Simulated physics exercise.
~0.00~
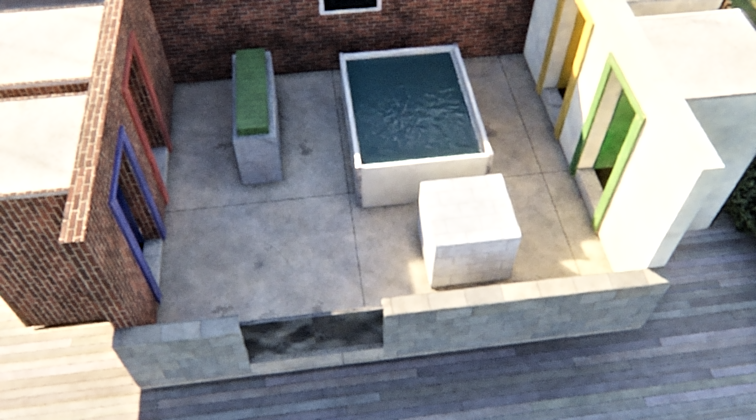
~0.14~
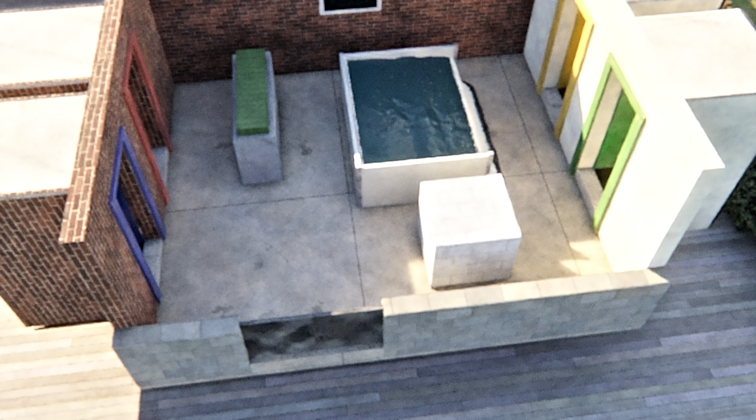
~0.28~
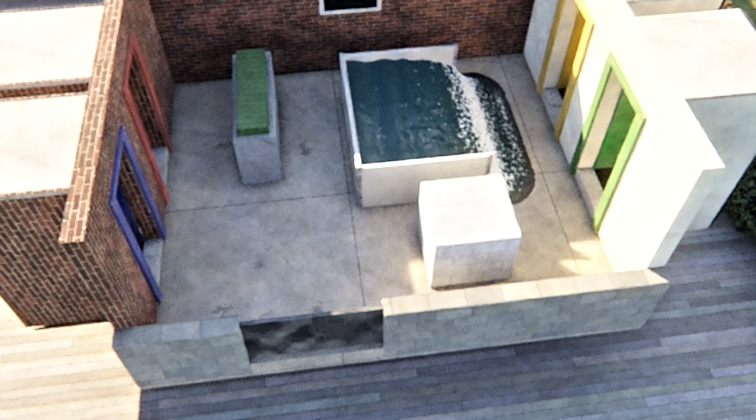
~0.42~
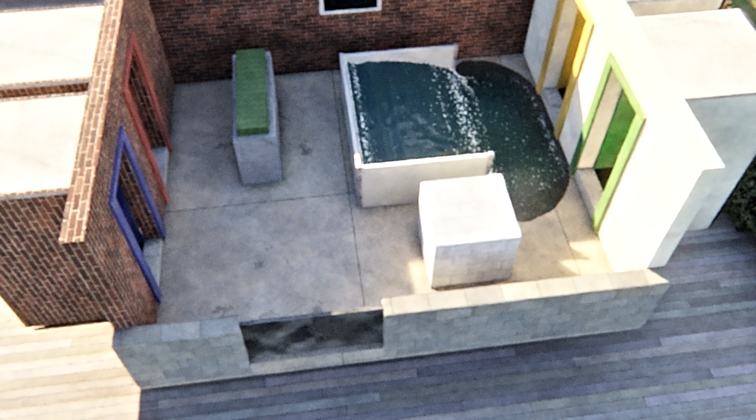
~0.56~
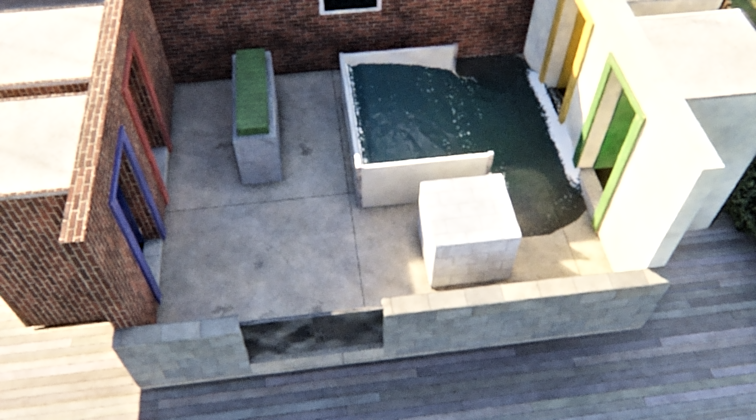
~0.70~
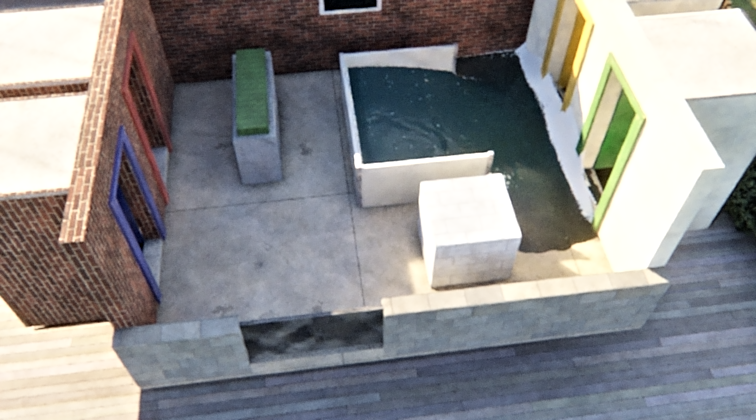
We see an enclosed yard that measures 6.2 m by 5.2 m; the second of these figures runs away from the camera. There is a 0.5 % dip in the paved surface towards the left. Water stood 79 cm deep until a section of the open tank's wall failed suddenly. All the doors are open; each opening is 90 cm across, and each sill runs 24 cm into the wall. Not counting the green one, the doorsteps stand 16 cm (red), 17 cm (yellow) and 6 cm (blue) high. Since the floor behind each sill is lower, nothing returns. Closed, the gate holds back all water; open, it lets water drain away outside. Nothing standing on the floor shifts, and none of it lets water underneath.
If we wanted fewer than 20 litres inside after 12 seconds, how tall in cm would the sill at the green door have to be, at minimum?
It would need to be around 28 cm tall.
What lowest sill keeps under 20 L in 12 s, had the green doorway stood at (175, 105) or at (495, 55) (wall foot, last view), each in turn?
Roughly 25 cm for the first and 37 cm for the second.
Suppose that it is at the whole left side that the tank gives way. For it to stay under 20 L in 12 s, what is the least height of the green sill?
About 7.0 centimetres.
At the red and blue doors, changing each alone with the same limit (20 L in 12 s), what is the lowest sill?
Roughly 8.5 cm for the red door and roughly 11.0 cm for the blue door.
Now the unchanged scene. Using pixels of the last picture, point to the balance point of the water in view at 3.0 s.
Around (473, 157).
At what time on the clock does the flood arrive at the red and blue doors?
The front reaches red at 4.0 s and blue at 4.0 s.
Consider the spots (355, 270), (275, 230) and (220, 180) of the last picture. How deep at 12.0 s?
Close to 7, 6 and 11 cm, one after the other.
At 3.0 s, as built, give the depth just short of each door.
At the red door the depth is 0 cm, at green 18 cm, at yellow 25 cm and at blue 0 cm.
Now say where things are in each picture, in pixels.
The first frame shows the open tank at (411, 106) is whole and still, 79 cm deep; the green door at (601, 154) is dry.
In the second frame, the gap is at (466, 123), the front 0.4 m out at a hidden place; the back of the open tank holds 79 cm.
In the third frame, water pours out at (466, 126) and has run 0.8 m, to (525, 161); about 14 cm deep outside, 78 cm at the back.
In the fourth frame, water pours out at (465, 127) and has run 1.4 m, to (563, 169); about 12 cm deep outside, 71 cm at the back.
In the fifth frame, water pours out at (465, 128) and has run 1.7 m, to (569, 124); about 13 cm deep outside, 67 cm at the back.
In the sixth frame, the gap is at (465, 128), the front 1.8 m out at (596, 230); the back of the open tank holds 66 cm; water is at the green door at (601, 154).
After 1.4 s water covers 25 % of the floor, deepest (52 cm) near (554, 138); 32 cm at the green door, 18 litres in over its 20 cm sill.
After 3.0 s water covers 50 % of the floor, deepest (31 cm) near (591, 293); 18 cm at the green door, 61 litres in over its 20 cm sill.
After 12.0 s water covers 100 % of the floor, deepest (18 cm) near (239, 144); 8 cm at the green door, 62 litres in over its 20 cm sill.
At the green door as built, the water arrived by 0.6 s and peaked near 32 cm at 1.4 s.
Run again over the same 12 s with other heights there, 44 litres in over 23.5 cm, 9 litres over 32 cm. The limit of 20 litres is kept from about 28 cm up.
